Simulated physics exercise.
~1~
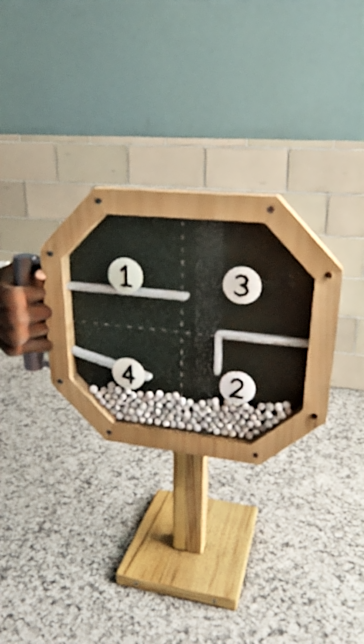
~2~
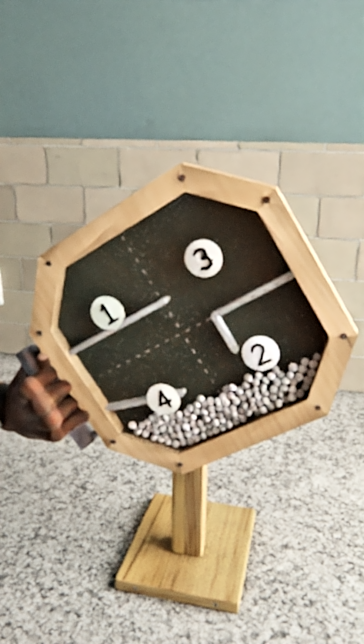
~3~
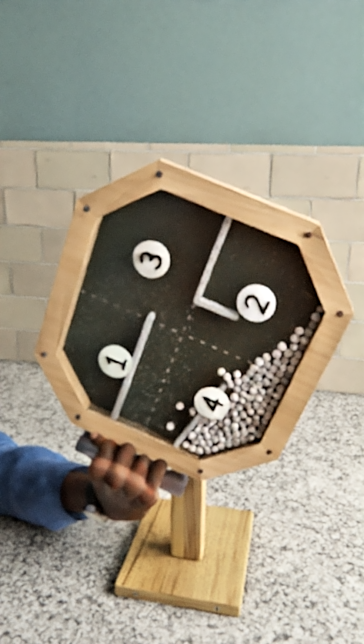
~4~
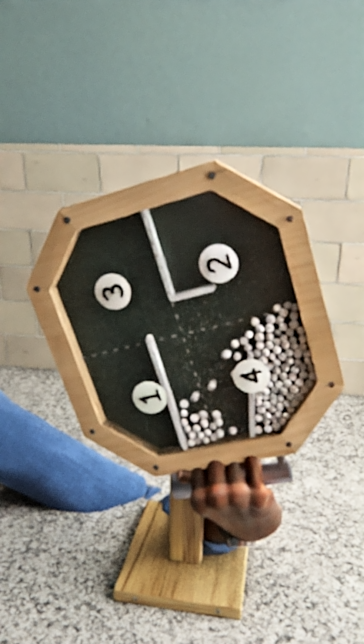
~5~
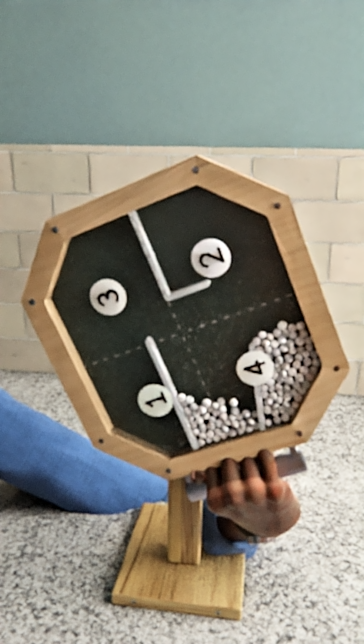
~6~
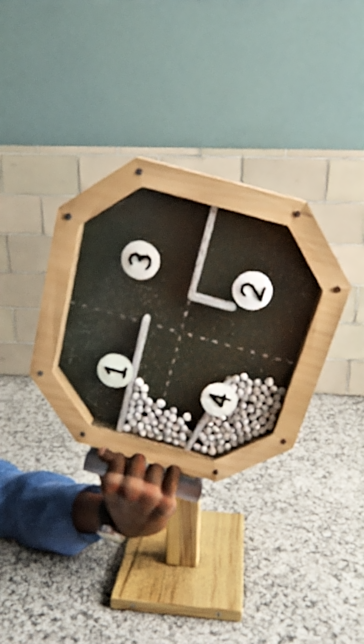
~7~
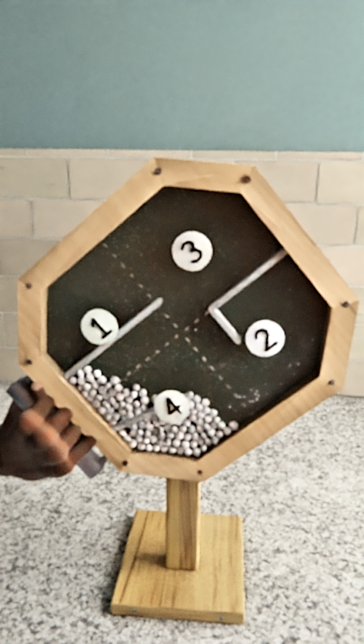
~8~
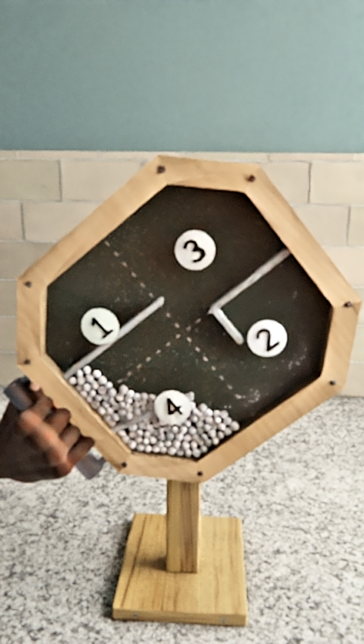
At first, a hand grips the handle on the left of an eight-sided wooden case on a stand, with small white beads lying along the bottom of its dark, numbered interior. The hand turns the case anticlockwise, and the beads shift to the lower right, heaping up around the quarter marked four. As the turn continues, some spill past a short divider towards the quarter marked one. The hand then swings the case partway back clockwise, and the beads slide left. Finally, everything rests tilted, with most beads in quarter four and a smaller share in quarter one.
